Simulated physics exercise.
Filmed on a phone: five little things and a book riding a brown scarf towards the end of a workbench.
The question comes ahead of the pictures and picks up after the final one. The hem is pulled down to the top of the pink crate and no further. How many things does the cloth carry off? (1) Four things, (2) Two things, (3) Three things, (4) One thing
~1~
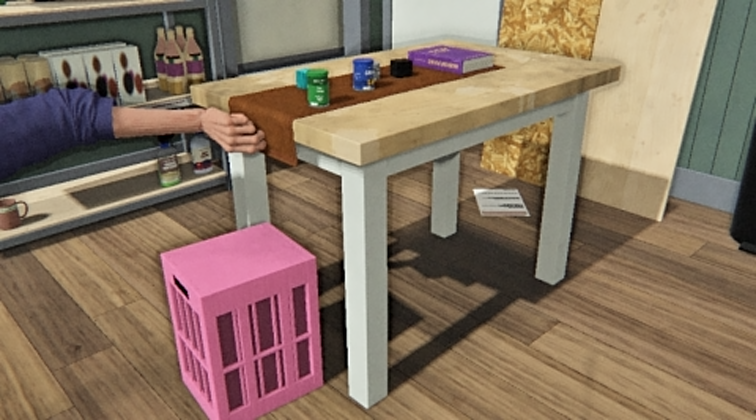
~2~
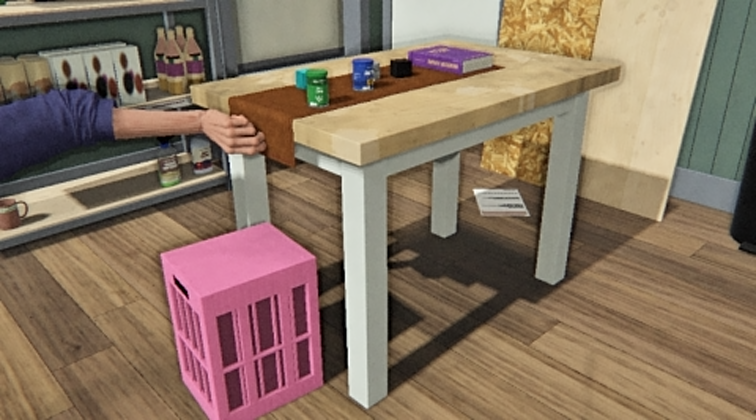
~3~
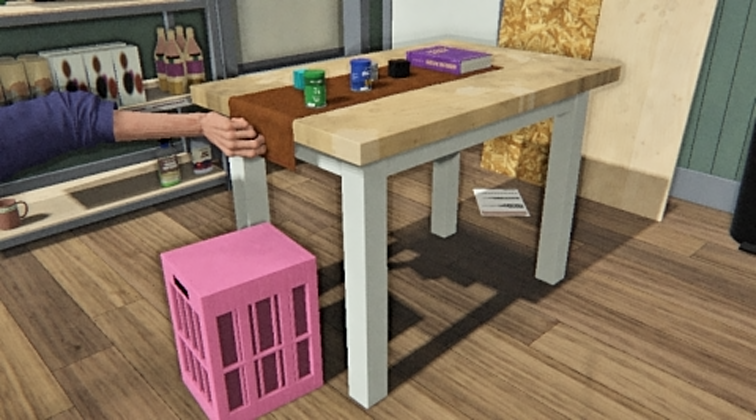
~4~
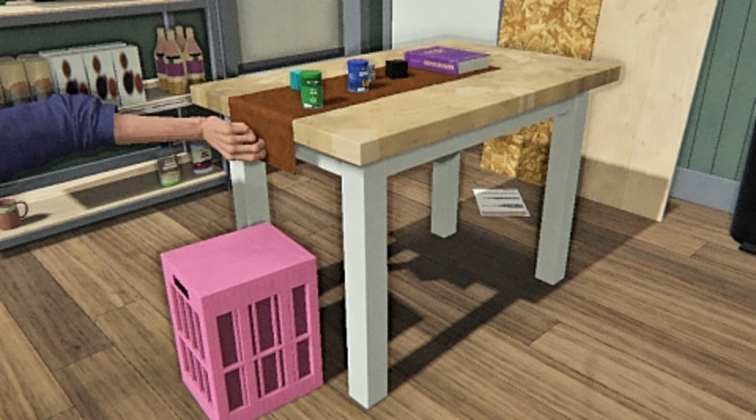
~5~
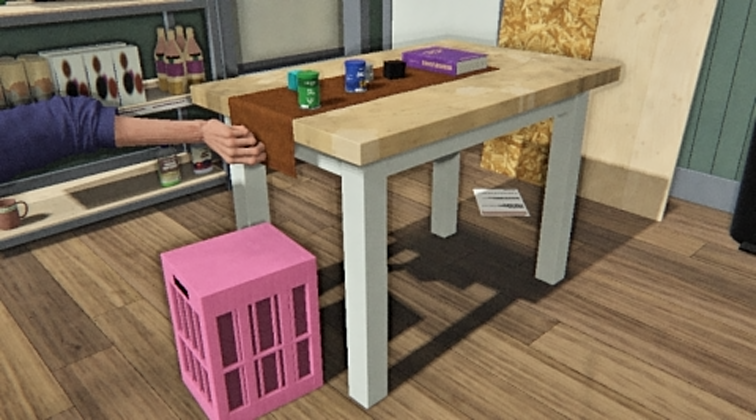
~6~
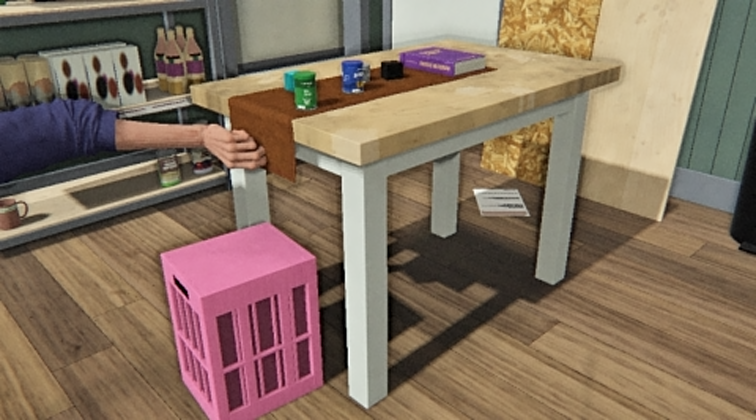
2, two things.
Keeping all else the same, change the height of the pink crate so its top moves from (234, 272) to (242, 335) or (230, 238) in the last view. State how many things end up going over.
Totals 4, 1.
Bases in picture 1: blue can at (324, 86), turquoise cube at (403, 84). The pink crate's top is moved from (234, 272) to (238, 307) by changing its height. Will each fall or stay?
The blue can ends up off while the turquoise cube ends up on top.
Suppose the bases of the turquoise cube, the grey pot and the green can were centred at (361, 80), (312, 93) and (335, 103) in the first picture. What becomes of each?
Looking at each one, the turquoise cube remains in position, the grey pot drops away and the green can drops away.
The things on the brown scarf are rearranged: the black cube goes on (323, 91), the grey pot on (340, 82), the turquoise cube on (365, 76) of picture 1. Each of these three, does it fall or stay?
You'd see the black cube go down, the grey pot hang on and the turquoise cube hang on.
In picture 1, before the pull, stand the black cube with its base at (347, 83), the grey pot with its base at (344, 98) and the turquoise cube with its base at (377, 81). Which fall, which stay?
First the black cube, which is kept, then the grey pot, which is lost, and finally the turquoise cube, which is kept.
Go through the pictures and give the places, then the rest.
The first picture shows hem (296, 167); green can (317, 71); turquoise cube (306, 70); blue can (363, 60); grey pot (371, 63); black cube (401, 60); top of the crate (234, 272).
The second picture shows hem (296, 168); green can (317, 71).
The third picture shows hem (296, 171); turquoise cube (304, 70).
The fourth picture shows hem (296, 175); blue can (358, 61); top of the crate (234, 272).
The fifth picture shows hem (297, 178); grey pot (364, 64).
The sixth picture shows hem (295, 183); green can (305, 73); turquoise cube (295, 72); blue can (352, 62); grey pot (361, 65); black cube (392, 62).
Soon after, hem near (266, 215); green can gone.
After that, hem on the crate; green can and turquoise cube gone.
In the end, hem on the crate; green can and turquoise cube gone. Over the edge go two.
